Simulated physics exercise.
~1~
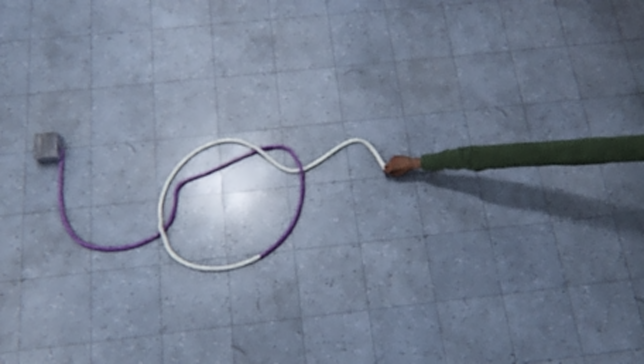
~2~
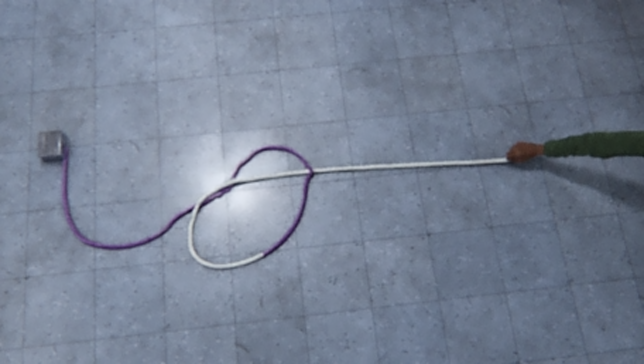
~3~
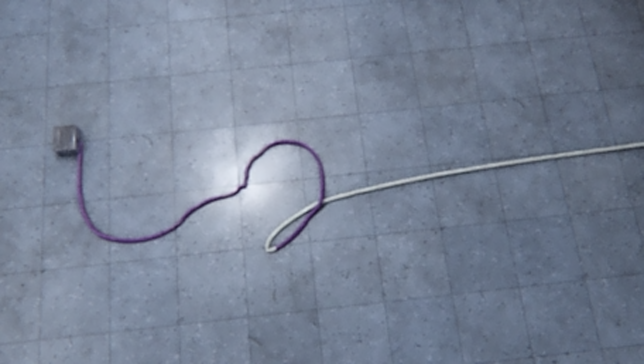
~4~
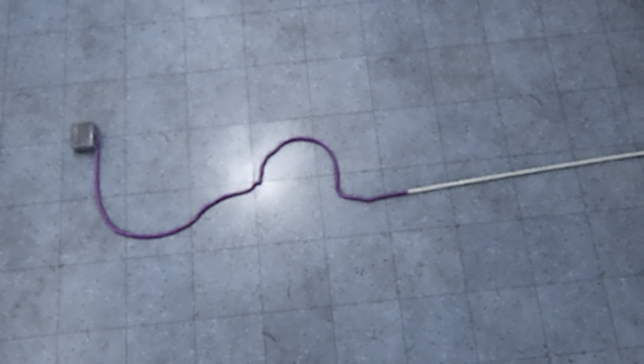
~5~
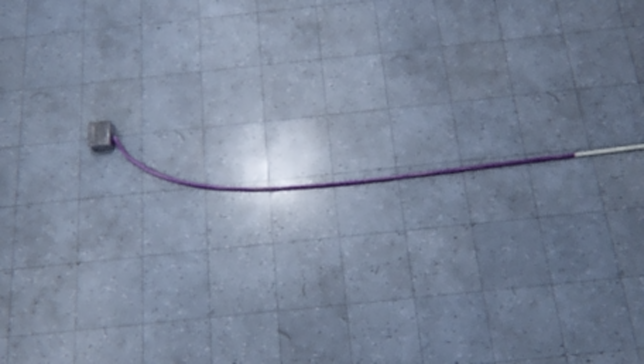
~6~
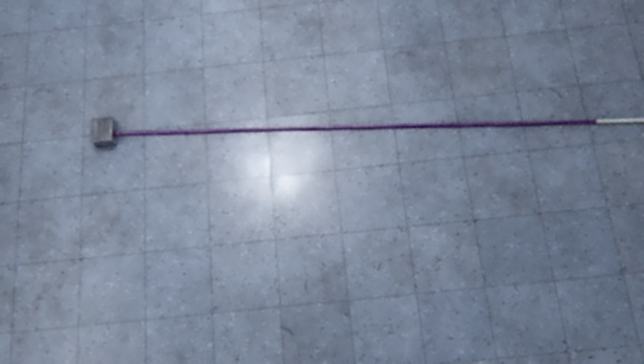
A green-sleeved arm pulled the white end of a looped purple and white rope to the right across a tiled floor, and the loops shrank and slipped open until the rope stretched out straight from a small gray block.
